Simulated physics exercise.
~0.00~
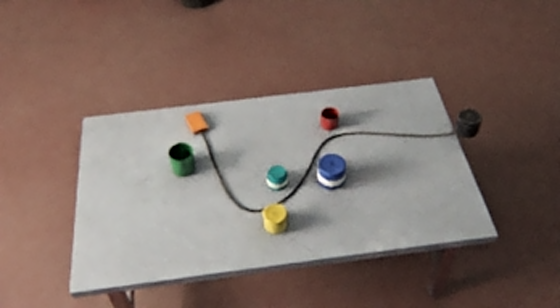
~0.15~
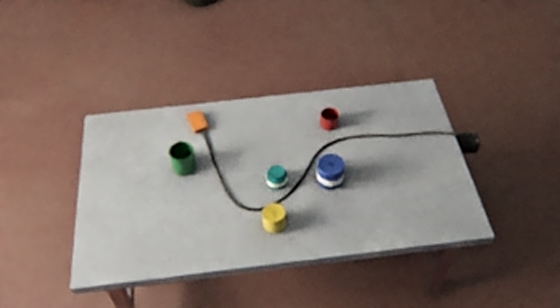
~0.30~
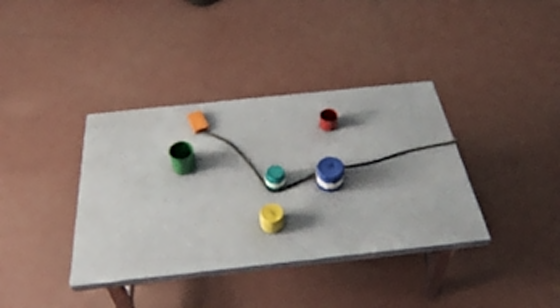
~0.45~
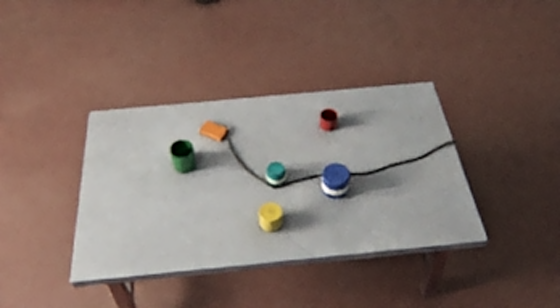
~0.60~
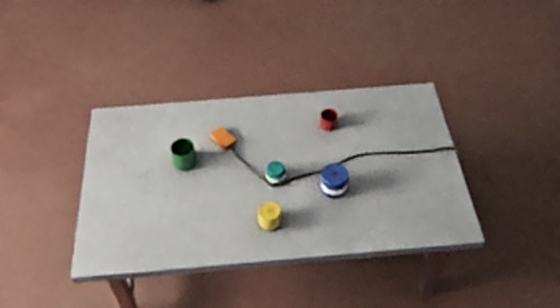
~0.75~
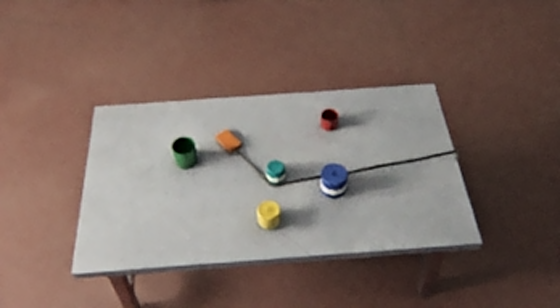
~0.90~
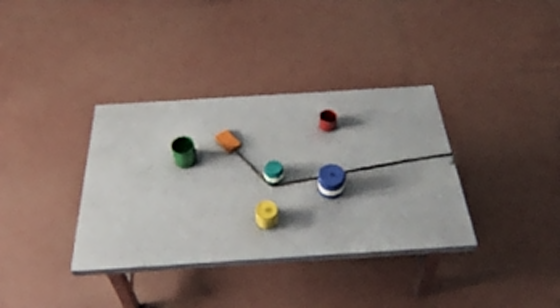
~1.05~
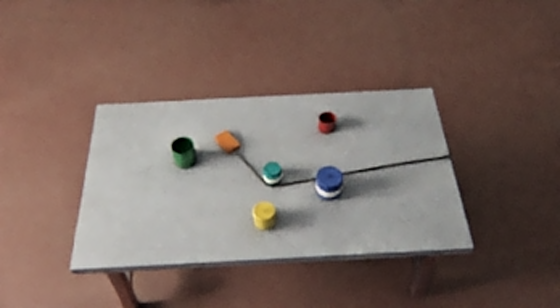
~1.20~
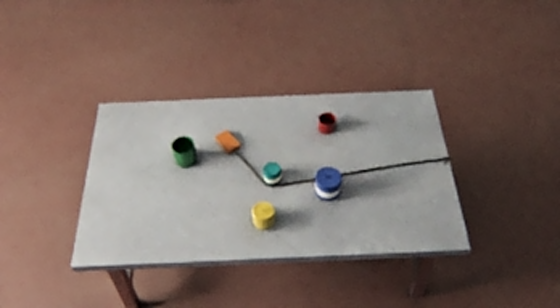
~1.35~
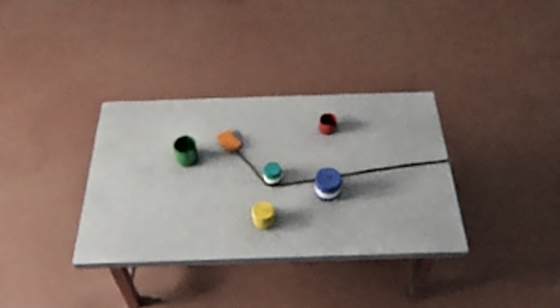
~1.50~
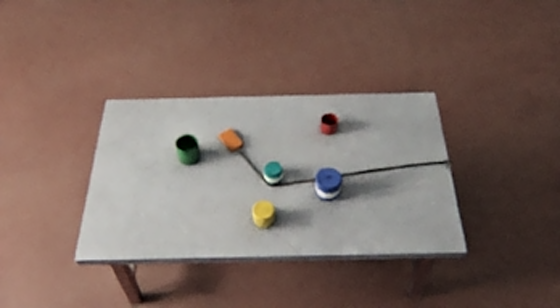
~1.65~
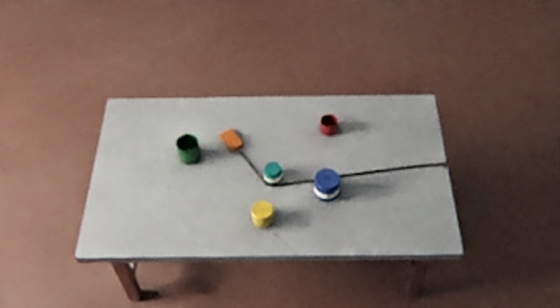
On a grey table, a black object drops off the right edge, its cable tightening around a teal jar and dragging an orange block.
